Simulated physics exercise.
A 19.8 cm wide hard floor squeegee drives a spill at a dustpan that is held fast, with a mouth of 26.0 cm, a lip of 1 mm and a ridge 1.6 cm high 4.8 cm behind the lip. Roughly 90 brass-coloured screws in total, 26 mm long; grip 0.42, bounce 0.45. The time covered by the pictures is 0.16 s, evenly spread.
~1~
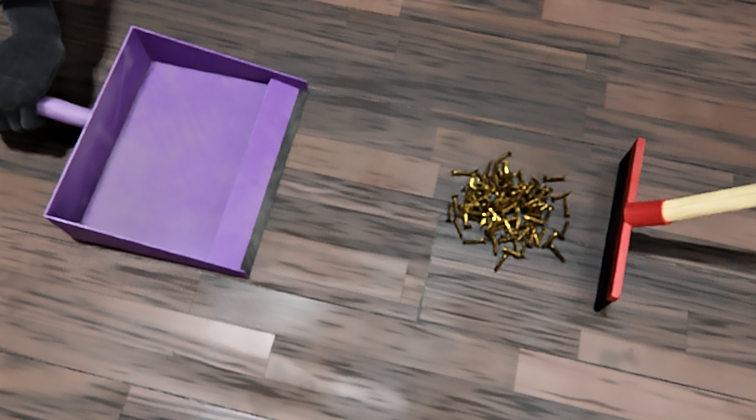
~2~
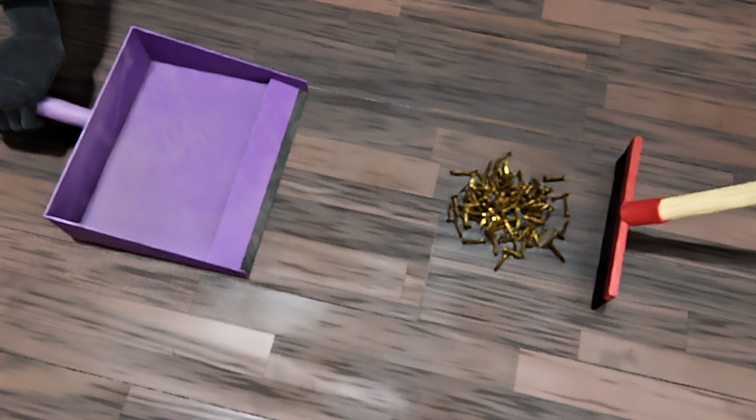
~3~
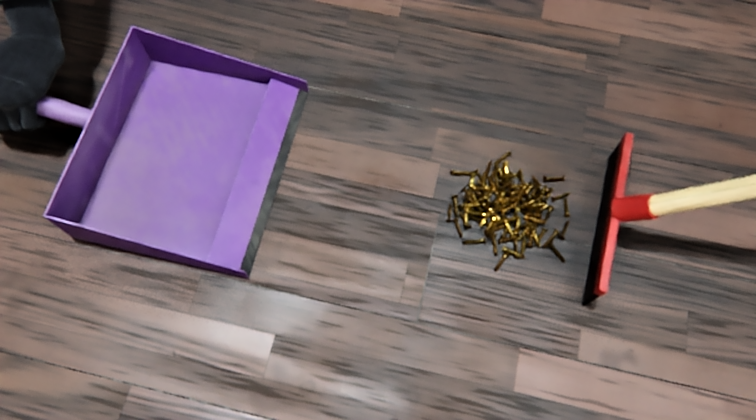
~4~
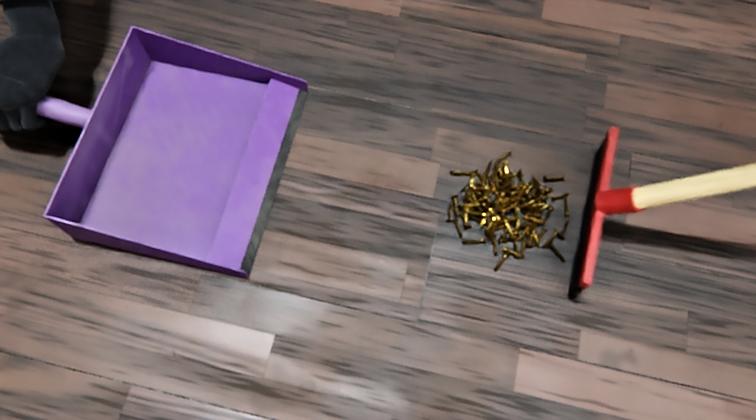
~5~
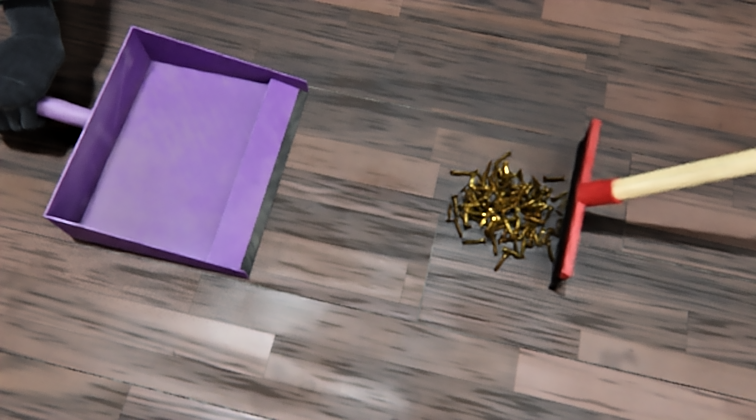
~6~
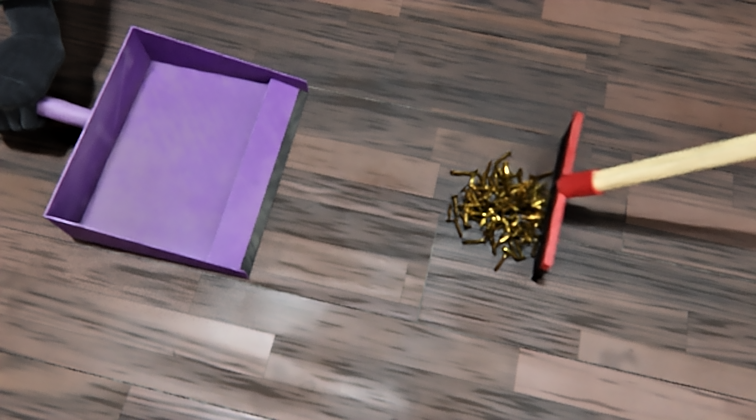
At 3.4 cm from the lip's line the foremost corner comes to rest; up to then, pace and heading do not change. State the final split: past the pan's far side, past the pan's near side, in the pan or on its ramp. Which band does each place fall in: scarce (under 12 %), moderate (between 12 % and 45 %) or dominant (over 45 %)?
At the end, far side: My money's on a medium-sized share; near side: My money's on a low share; pan: My money's on a medium-sized share.
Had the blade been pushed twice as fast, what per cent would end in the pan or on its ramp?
In that case close to 50 per cent.
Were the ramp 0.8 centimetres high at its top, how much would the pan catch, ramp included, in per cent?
About 20 %.
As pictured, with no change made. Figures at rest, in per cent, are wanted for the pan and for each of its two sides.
Far side - 15; near side - 0; pan - 15.
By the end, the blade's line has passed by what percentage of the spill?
Around 15 per cent.
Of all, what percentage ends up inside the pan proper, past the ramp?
About 0 %.
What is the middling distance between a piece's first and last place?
I'd put it near 28 cm.
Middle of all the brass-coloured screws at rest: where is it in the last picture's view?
Somewhere around (304, 128) in the final frame.
Then, 0.22 s after the last picture, middle of the blade 18 cm from the lip; 0 % over the lip, far side 0 %, near side 0 %.
Then, 0.36 s after the last picture, middle of the blade 9 cm from the lip; 0 % over the lip, far side 10 %, near side 0 %.
Then, 0.63 s after the last picture, middle of the blade 4 cm from the lip; 20 % over the lip, far side 15 %, near side 0 %.
In the end, far side 15 %, near side 0 %, pan 15 %, in front of the lip or behind the blade 65 %.
